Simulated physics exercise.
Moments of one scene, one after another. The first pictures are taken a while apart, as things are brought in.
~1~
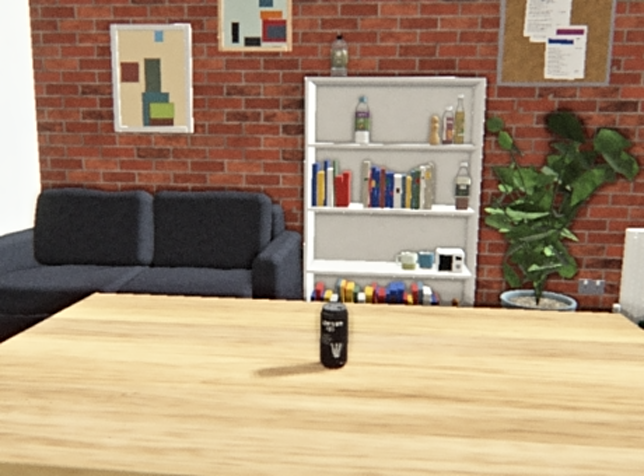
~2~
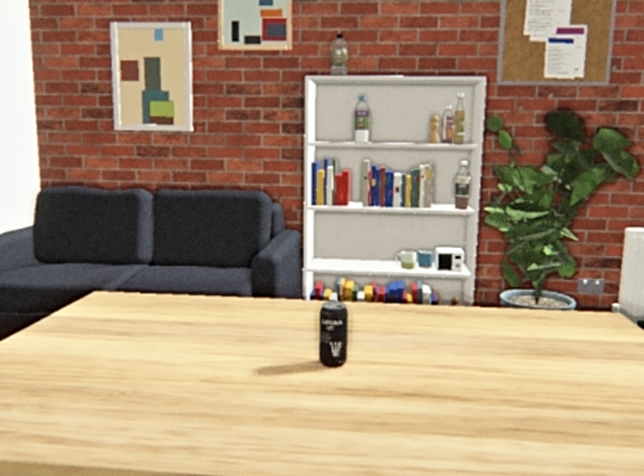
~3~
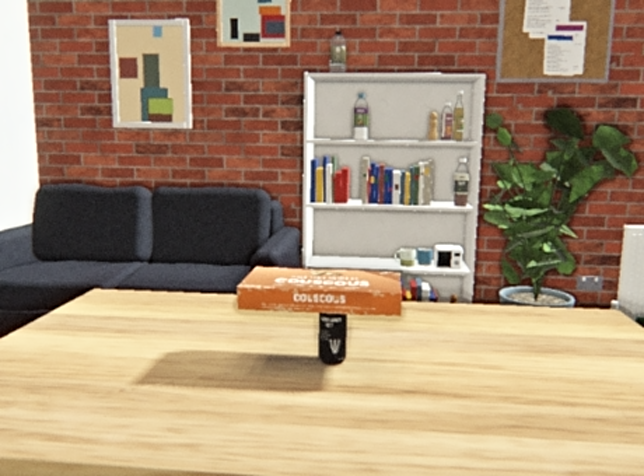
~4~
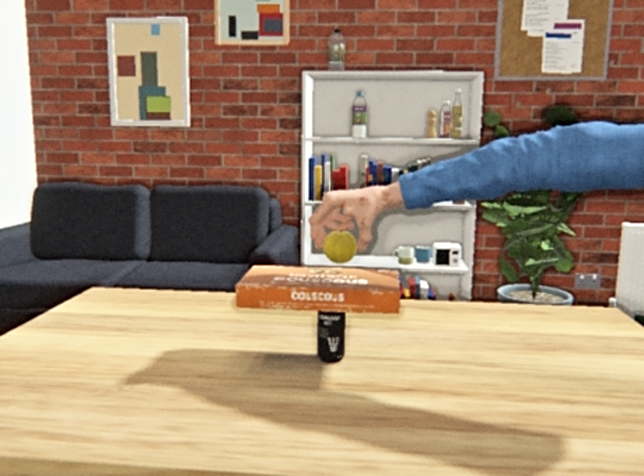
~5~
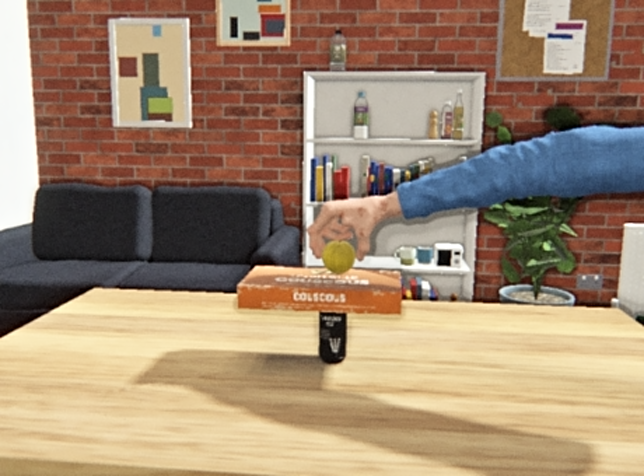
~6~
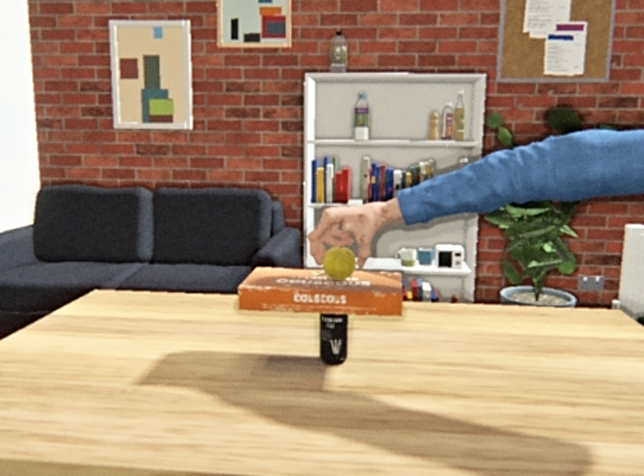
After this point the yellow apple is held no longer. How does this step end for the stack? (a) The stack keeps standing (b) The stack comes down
Answer: A.
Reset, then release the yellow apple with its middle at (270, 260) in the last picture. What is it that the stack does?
Outcome: Collapse.
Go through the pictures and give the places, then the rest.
In the first picture, the last thing is not in view yet.
In the second picture, the last thing is not in view yet.
In the third picture, the last thing is not in view yet; orange packet (323, 290).
The fourth picture shows coming down; yellow apple (340, 247); orange packet (321, 288).
The fifth picture shows coming down; yellow apple (339, 257); orange packet (323, 289).
The sixth picture shows in place under the hand; yellow apple (339, 264); orange packet (324, 290).
Then, 0.80 s later than the last frame, all is still.
Then, 1.70 s later than the last frame, yellow apple resting near (339, 264).
When it is over, all 3 as before. End places, in pixels of the last picture, yellow apple near (339, 264). The stack keeps its balance.
